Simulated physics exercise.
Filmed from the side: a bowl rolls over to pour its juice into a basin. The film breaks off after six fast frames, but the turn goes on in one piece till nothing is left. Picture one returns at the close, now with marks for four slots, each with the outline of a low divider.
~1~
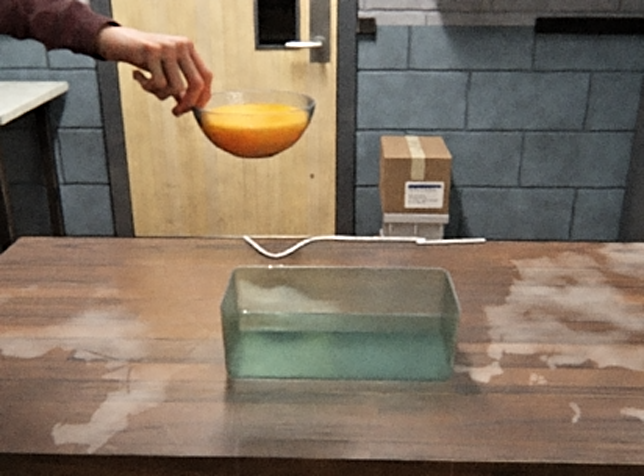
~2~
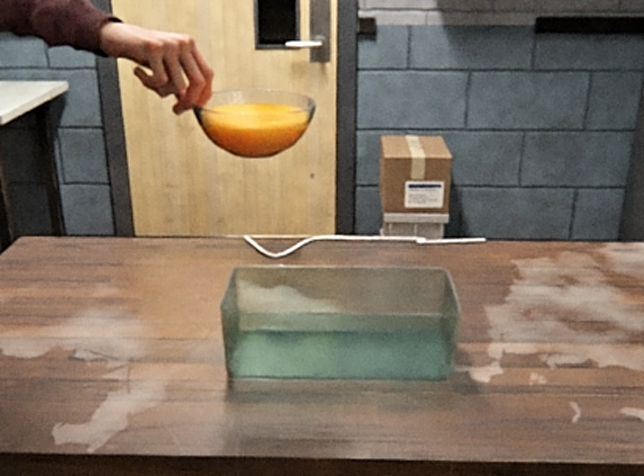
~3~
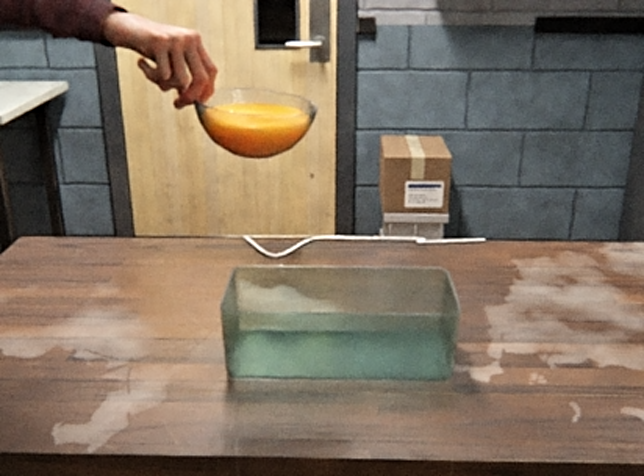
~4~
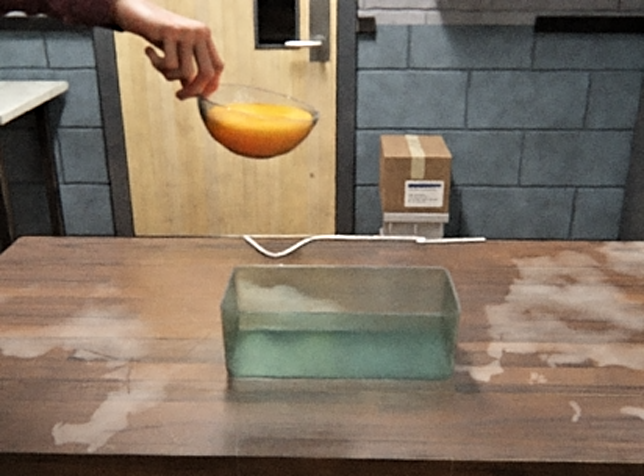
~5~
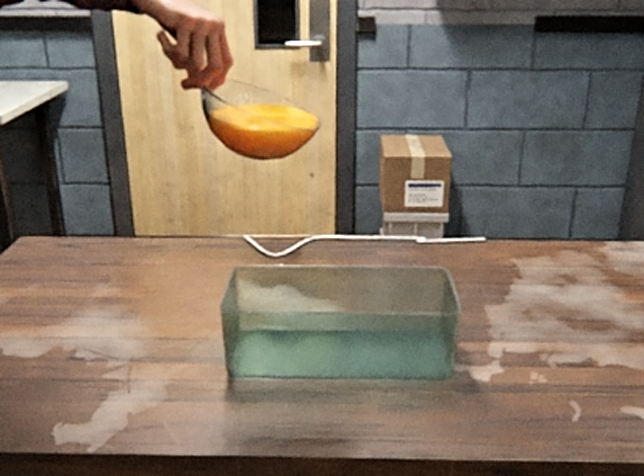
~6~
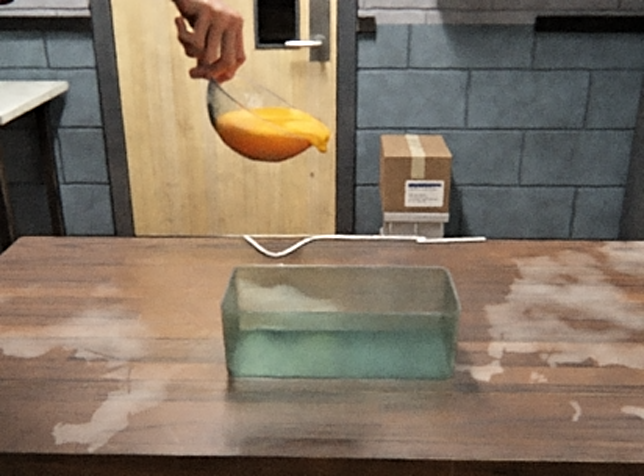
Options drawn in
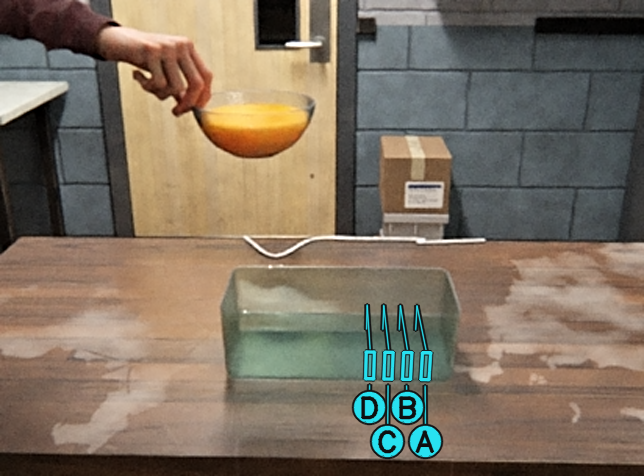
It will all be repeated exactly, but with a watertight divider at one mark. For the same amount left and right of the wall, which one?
Go for D.
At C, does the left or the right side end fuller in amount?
The left side.
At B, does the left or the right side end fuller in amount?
The left side.
In cyan, A at (425, 385); B at (406, 385); C at (388, 385); D at (369, 385).
With A, about 89 % ends left of the wall and 8 % right of it; 3 % is lost outside.
With B, about 90 % ends left of the wall and 6 % right of it; 4 % is lost outside.
With C, about 81 % ends left of the wall and 16 % right of it; 3 % is lost outside.
With D, about 46 % ends left of the wall and 52 % right of it.
